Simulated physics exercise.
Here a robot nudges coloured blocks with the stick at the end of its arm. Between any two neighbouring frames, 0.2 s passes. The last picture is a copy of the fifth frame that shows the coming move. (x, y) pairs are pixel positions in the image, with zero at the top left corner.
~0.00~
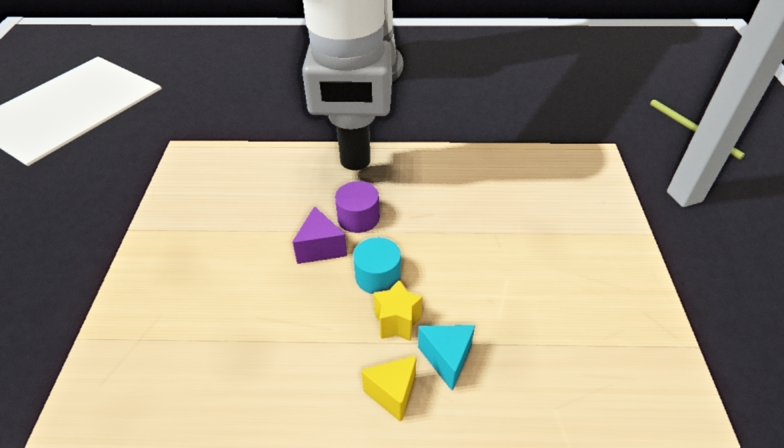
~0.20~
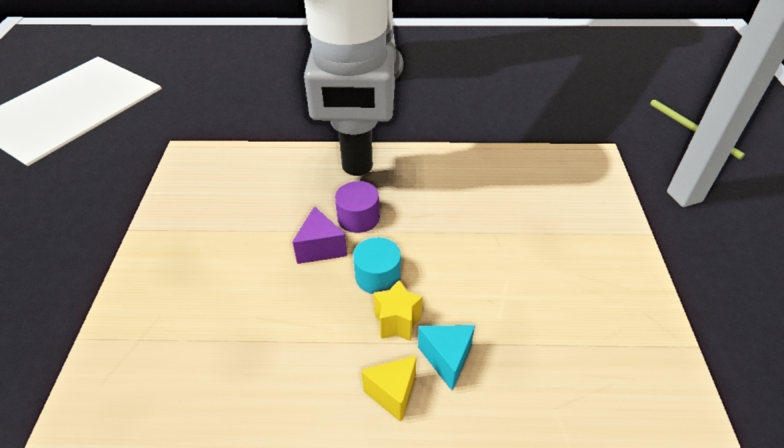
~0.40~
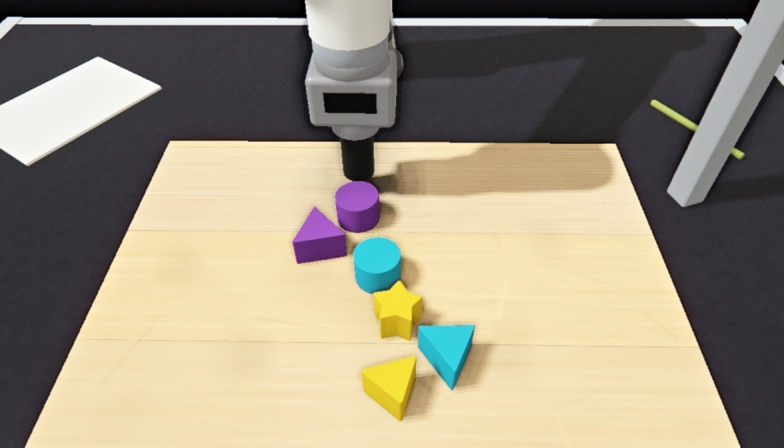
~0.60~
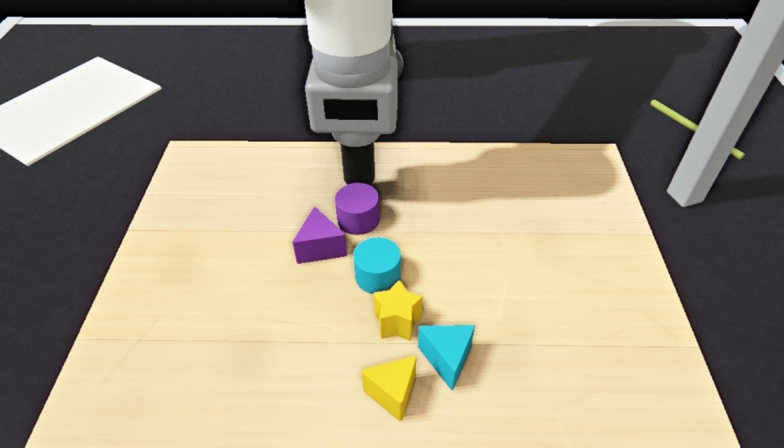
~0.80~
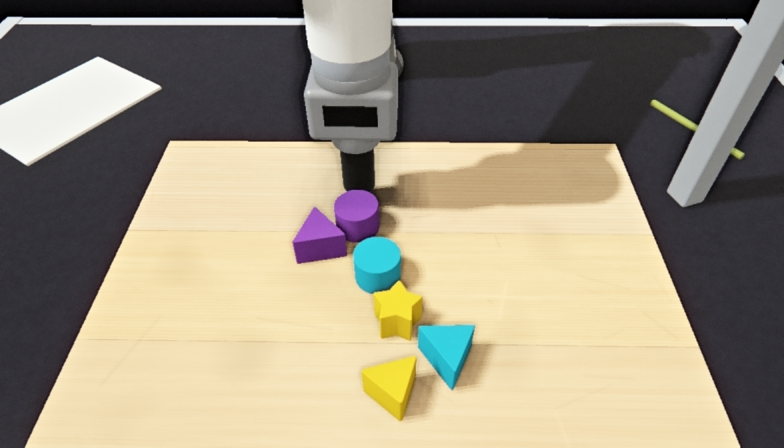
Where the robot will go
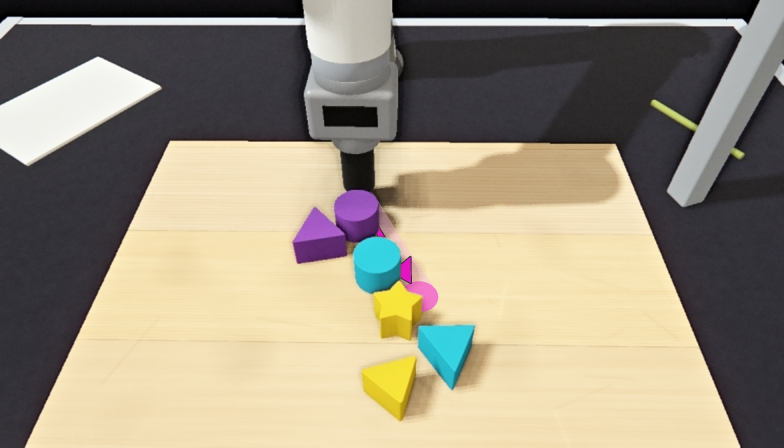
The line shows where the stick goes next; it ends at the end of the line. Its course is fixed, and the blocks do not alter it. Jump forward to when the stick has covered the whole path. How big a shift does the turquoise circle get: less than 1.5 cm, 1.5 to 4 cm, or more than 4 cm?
Covers 1.5 to 4 cm.
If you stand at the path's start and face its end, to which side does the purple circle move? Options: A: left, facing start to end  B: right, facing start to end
That would be B.
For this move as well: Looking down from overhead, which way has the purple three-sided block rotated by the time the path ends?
Viewed from overhead, the purple three-sided block winds up turned clockwise.
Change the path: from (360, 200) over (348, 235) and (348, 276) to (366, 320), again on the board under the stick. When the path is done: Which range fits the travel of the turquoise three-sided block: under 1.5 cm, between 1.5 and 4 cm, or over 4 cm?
Shift: Under 1.5 cm.
Drawn move, in a line from (360, 200) to (420, 296).
The first path, step by step. One third of the way, stick (377, 214); purple three-sided block (314, 230), turned 25° clockwise; purple circle (357, 234); turquoise circle (378, 266).
Two thirds of the way, stick (397, 246); purple three-sided block (311, 231), turned 35° clockwise; purple circle (353, 245); turquoise circle (376, 278); yellow star block (402, 306).
At the end, stick (420, 281); purple three-sided block (311, 231), turned 35° clockwise; purple circle (353, 245); turquoise circle (374, 280); yellow three-sided block still; yellow star block (402, 307); turquoise three-sided block still.
